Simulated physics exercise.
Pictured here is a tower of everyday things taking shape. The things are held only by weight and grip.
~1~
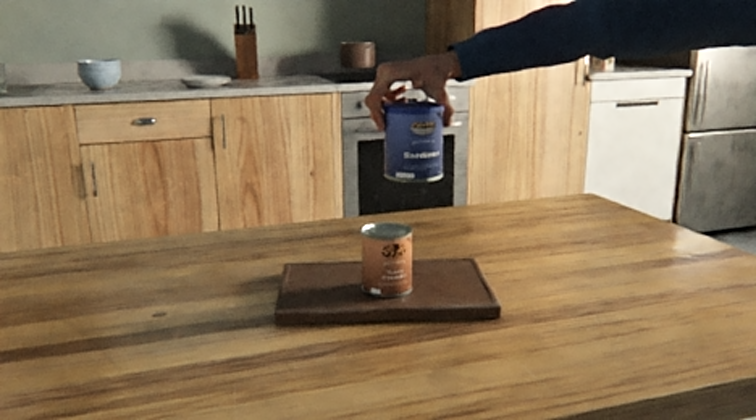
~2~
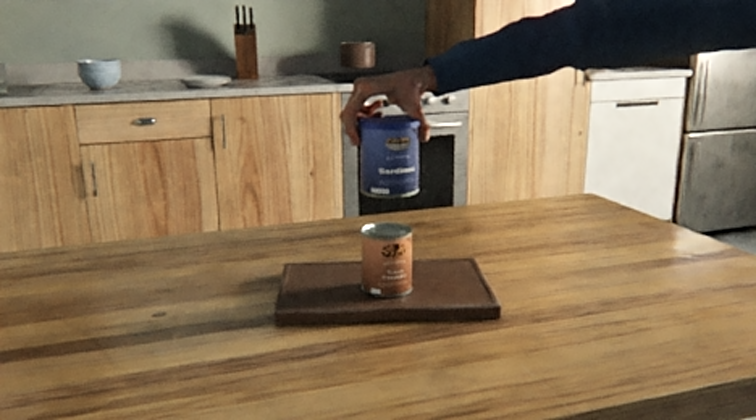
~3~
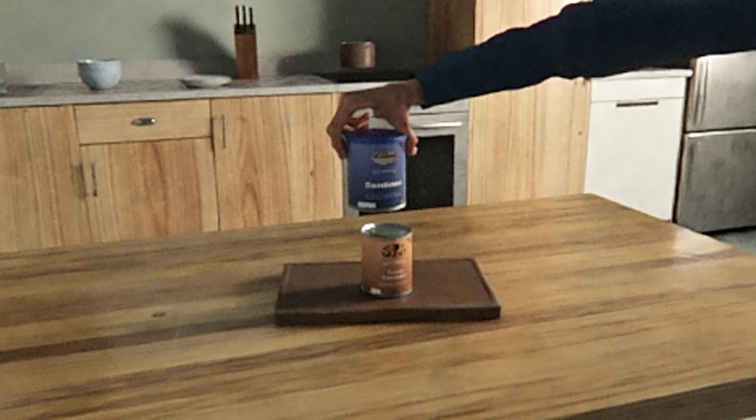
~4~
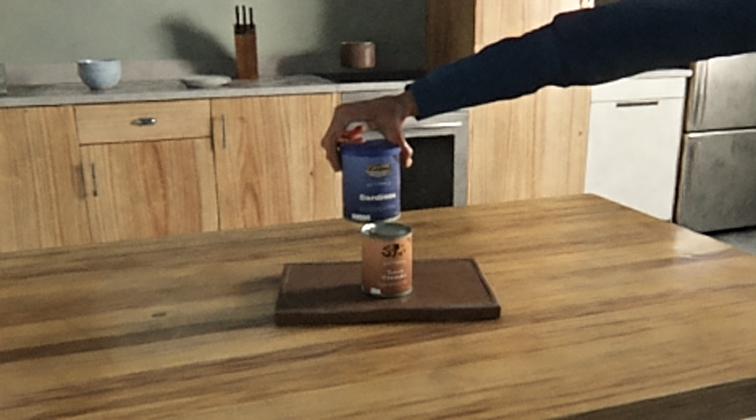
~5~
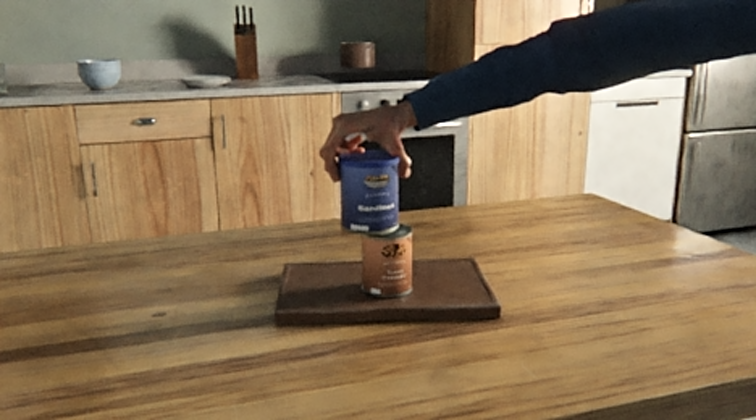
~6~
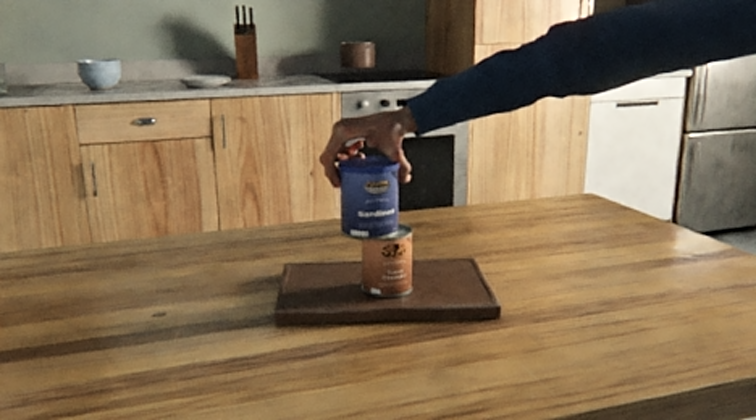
A hand lowers a blue tin leftward and down onto a smaller orange tin.
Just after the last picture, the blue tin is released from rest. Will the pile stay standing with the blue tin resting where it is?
Yes. The pile copes with it, I'd say.
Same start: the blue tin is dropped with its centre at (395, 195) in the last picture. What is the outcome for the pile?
Outcome: The pile is still standing.
Then, 0.60 s after the last picture, nothing has stirred.
Then, 1.10 s after the last picture, blue tin resting near (369, 197).
At rest, all 3 in place. Seen from the same camera at the end, blue tin near (369, 197). The pile stays up.
